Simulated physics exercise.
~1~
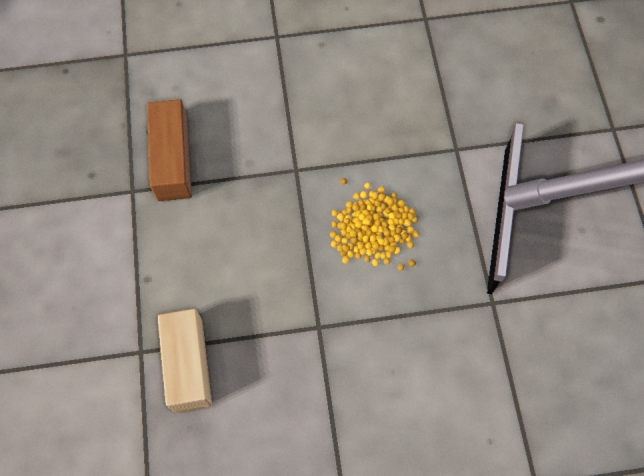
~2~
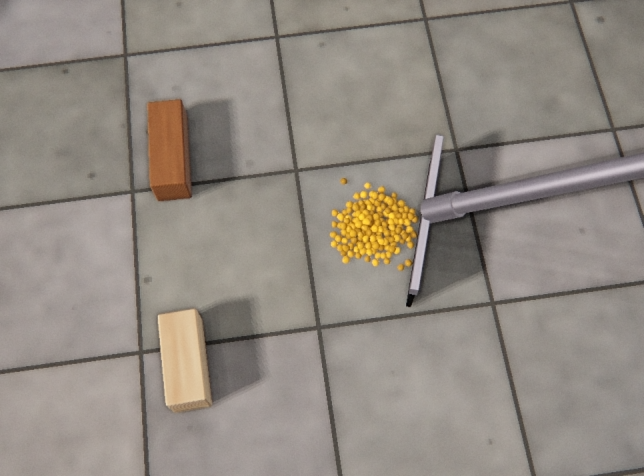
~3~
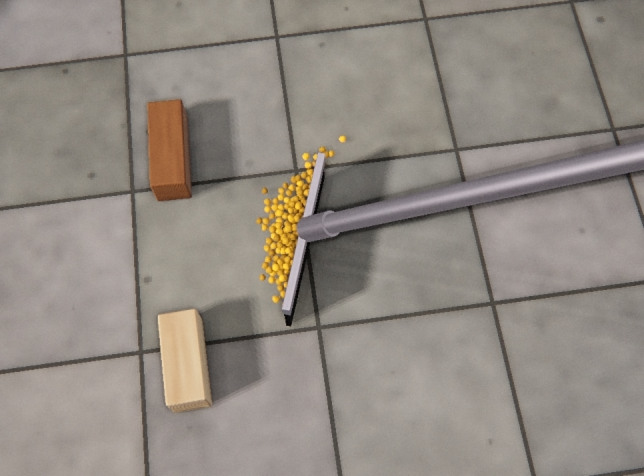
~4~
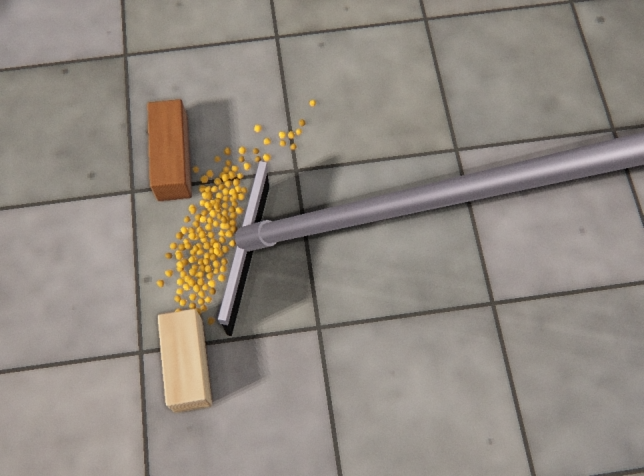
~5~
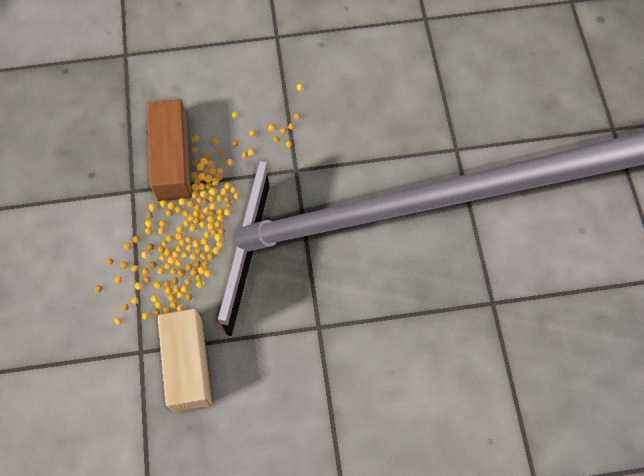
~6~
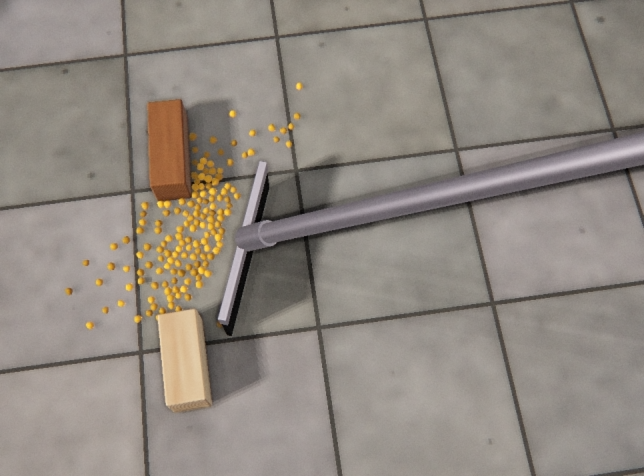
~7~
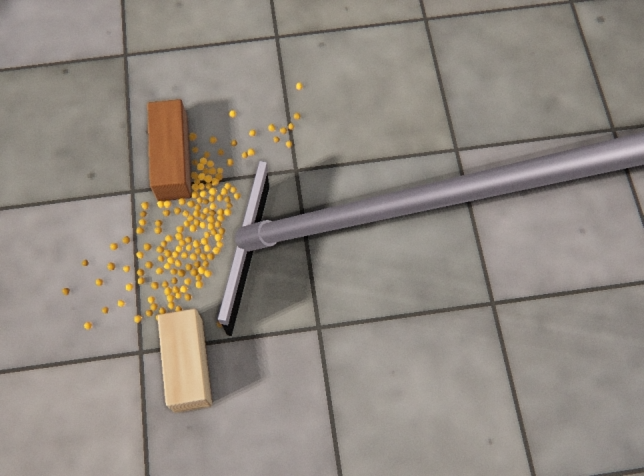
A squeegee pushed a pile of yellow maize kernels leftward across grey tiles toward two wooden blocks, then stopped short of them. The kernels spread out, many rolling into or through the gap, while roughly half stayed held up before the blocks.
